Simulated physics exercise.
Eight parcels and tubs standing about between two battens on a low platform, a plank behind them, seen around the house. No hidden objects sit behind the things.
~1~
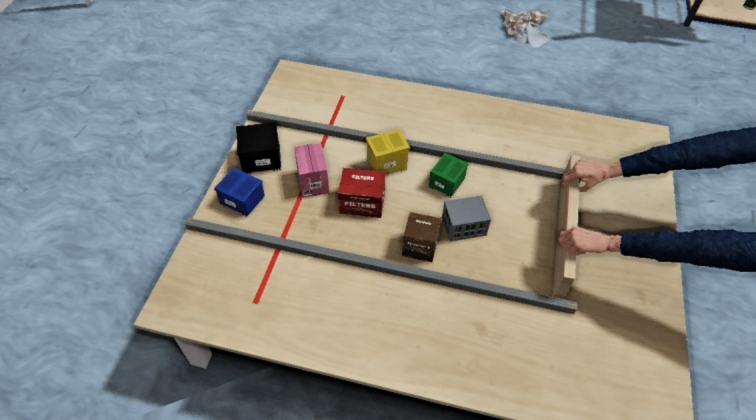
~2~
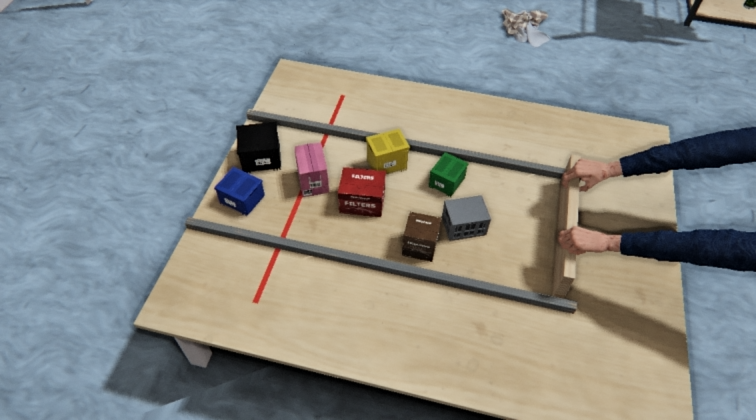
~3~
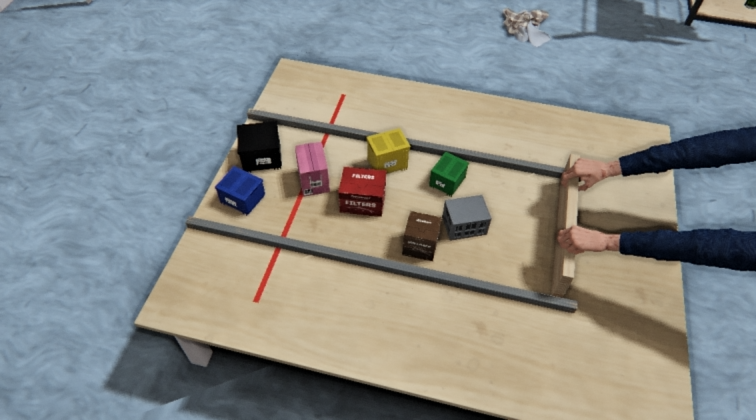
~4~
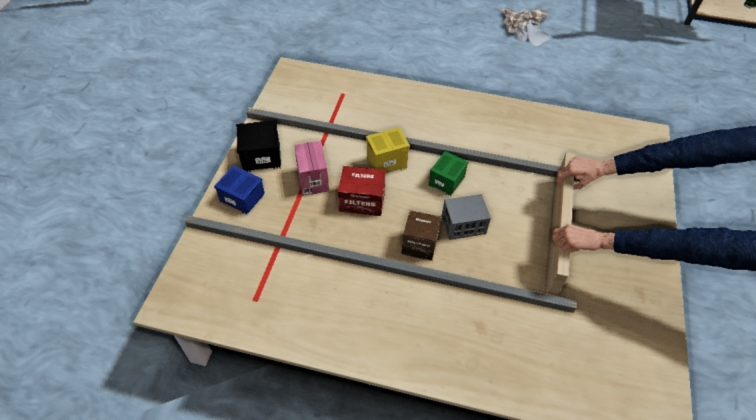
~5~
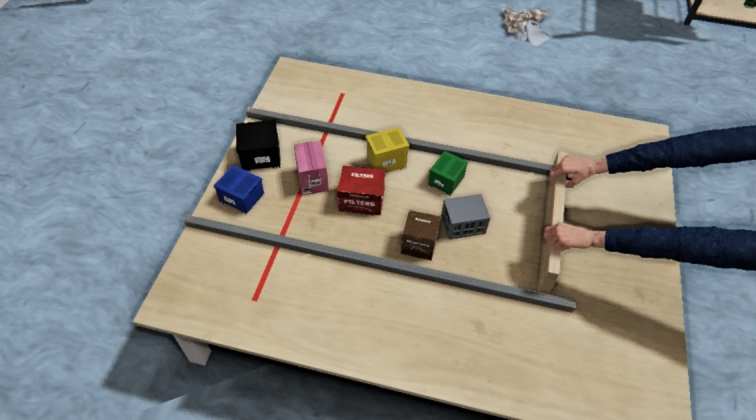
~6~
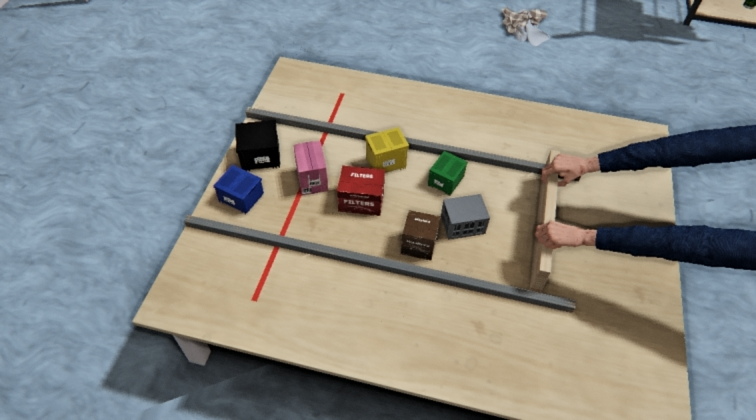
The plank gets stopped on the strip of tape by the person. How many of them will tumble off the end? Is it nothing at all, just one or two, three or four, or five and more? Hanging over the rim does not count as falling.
It is just one or two.
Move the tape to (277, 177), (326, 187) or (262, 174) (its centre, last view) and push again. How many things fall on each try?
Respectively, 3, 1 and 4.
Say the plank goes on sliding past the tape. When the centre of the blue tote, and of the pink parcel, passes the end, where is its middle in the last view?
Points: About (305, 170) and about (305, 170).
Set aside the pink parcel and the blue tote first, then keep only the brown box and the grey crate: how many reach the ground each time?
The first removal gives 0, the second gives 0.
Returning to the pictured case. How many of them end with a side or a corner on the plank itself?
At rest, 3 are in contact.
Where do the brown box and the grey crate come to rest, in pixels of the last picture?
Brown box at (273, 204), grey crate at (285, 173).
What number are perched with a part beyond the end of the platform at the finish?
In total, 1 of them.
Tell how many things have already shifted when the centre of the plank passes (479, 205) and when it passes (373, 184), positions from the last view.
Tally: First 1; then 7.
Soon after, none off yet; black tote at rest near (259, 146); blue tote at rest near (240, 190); pink parcel at rest near (311, 168).
Then, none off yet; black tote at rest near (259, 146); blue tote at rest near (240, 190); pink parcel moved a little near (291, 163).
At rest, the number that fall off is one or two; fallen, pink parcel and black tote.
